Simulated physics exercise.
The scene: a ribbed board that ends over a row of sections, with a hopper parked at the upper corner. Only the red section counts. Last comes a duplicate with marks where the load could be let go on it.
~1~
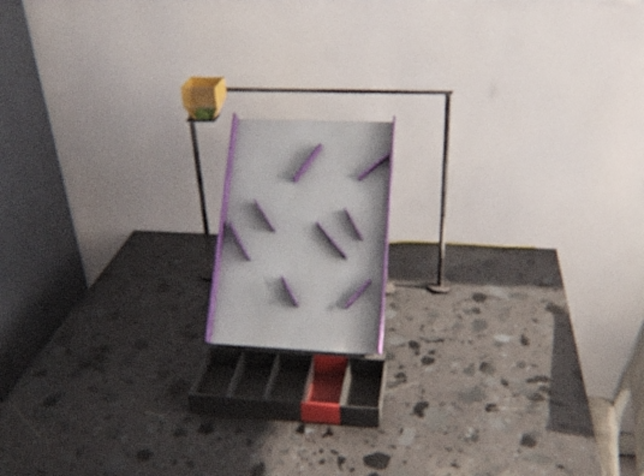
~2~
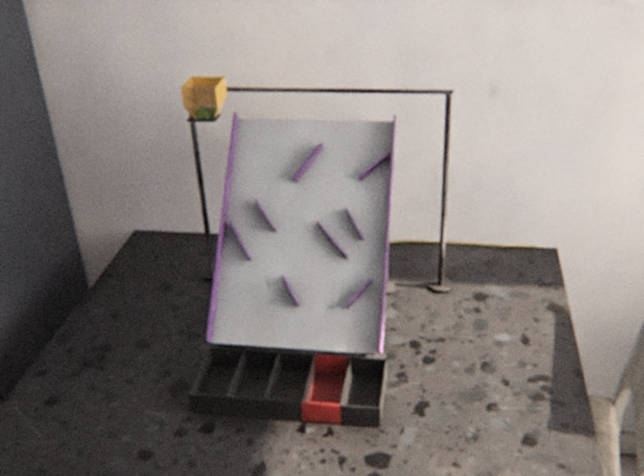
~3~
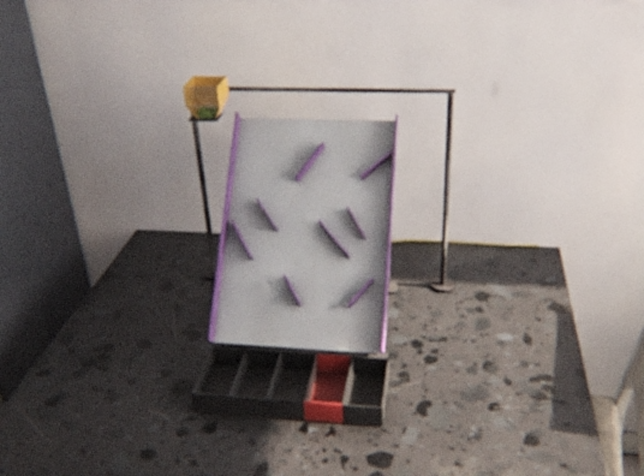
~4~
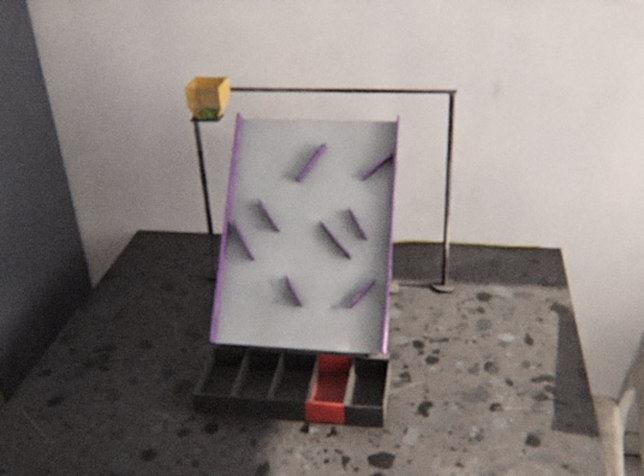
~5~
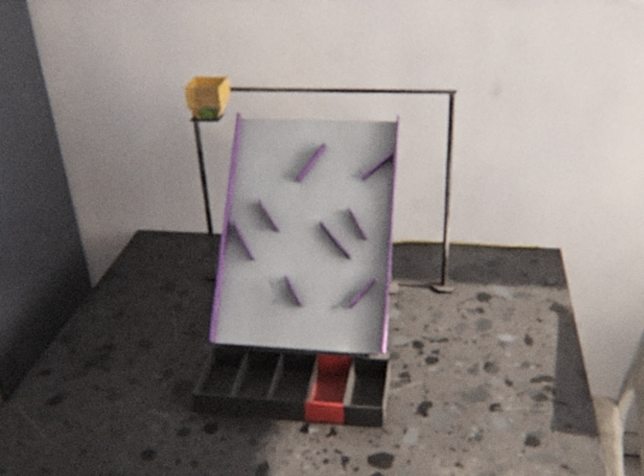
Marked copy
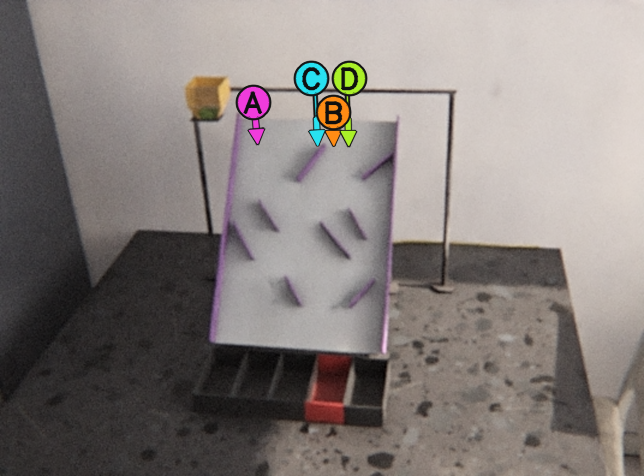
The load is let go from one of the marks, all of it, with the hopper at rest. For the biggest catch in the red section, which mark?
Best: C.
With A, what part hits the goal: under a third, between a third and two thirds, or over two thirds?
Mark A gives under a third.
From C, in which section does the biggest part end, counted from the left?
The fourth from the left.
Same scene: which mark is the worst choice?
A.
On the marked copy, mark A meets the board at (257, 138); mark B meets the board at (333, 140); mark C meets the board at (317, 140); mark D meets the board at (348, 140).
For mark A, close to a quarter in the red section, close to two thirds in other sections, a small share outside the box.
For mark B, close to two thirds in the red section, close to a third in other sections.
For mark C, the bulk in the red section, a small share in other sections, a small share outside the box.
For mark D, close to half in the red section, close to half in other sections.
